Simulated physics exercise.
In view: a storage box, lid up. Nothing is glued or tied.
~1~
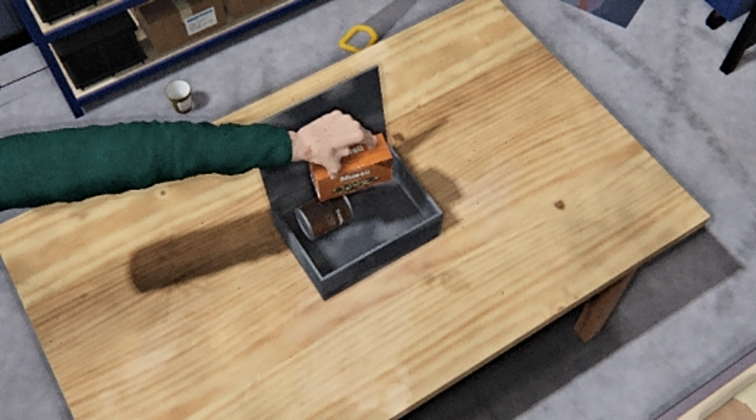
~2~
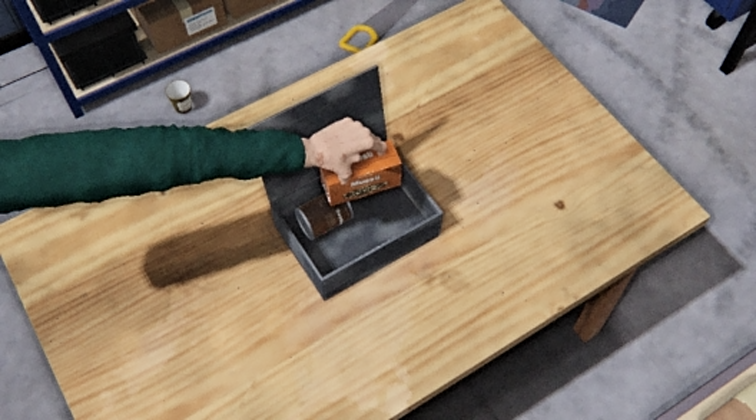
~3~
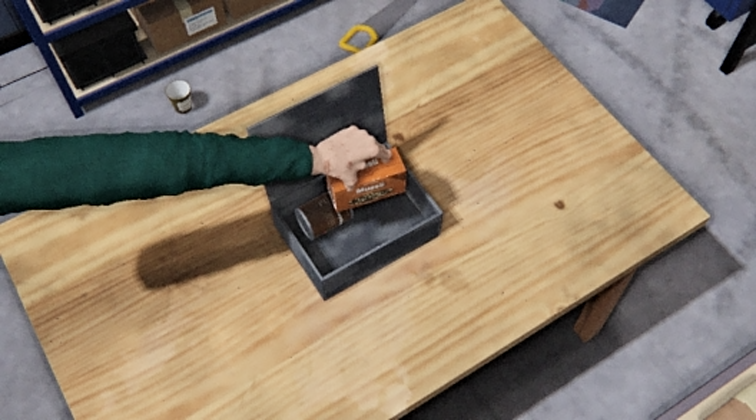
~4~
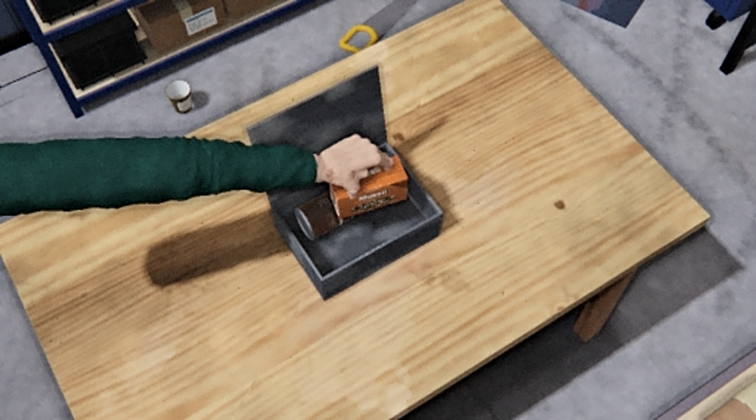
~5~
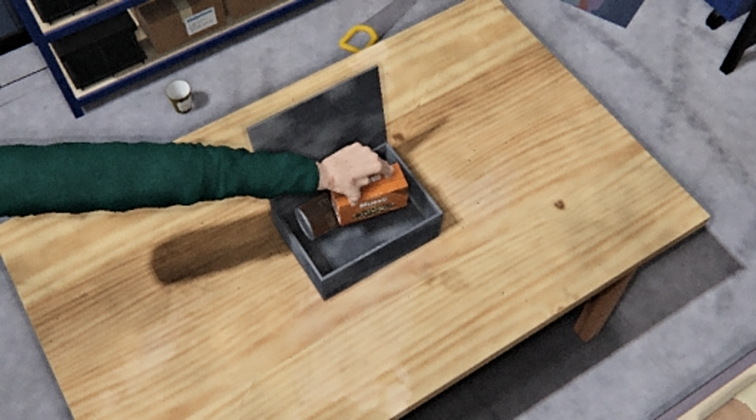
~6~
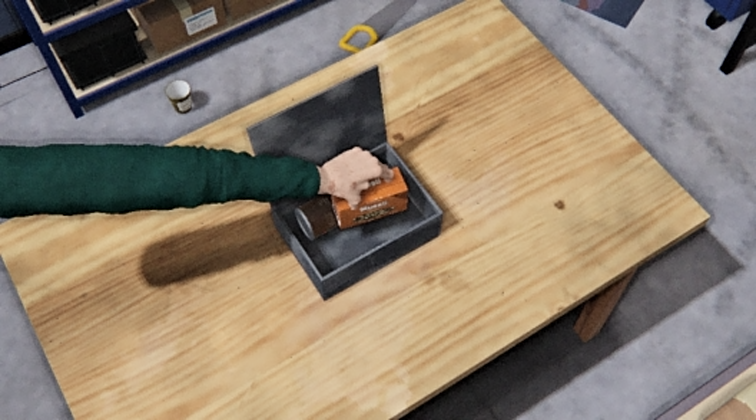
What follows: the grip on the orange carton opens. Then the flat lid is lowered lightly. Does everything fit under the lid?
The lid sits on the rim.
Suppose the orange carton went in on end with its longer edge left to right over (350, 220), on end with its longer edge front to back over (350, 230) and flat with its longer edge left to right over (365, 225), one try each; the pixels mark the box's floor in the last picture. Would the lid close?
First try: It is held up; second try: It will not close; third try: It sits on the rim.
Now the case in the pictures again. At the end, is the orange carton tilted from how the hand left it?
It stays as placed.
Then, 0.60 s on from there, orange carton shifted a little near (363, 223).
Then, 1.60 s on from there, lid 57° above the rim; orange carton shifted a little near (363, 223).
Then, 2.00 s on from there, lid 16° above the rim; orange carton shifted a little near (363, 223).
In the end, lid shut; moved from the start, orange carton; brown tin unmoved. At the end, from the last picture's camera, orange carton near (363, 223).
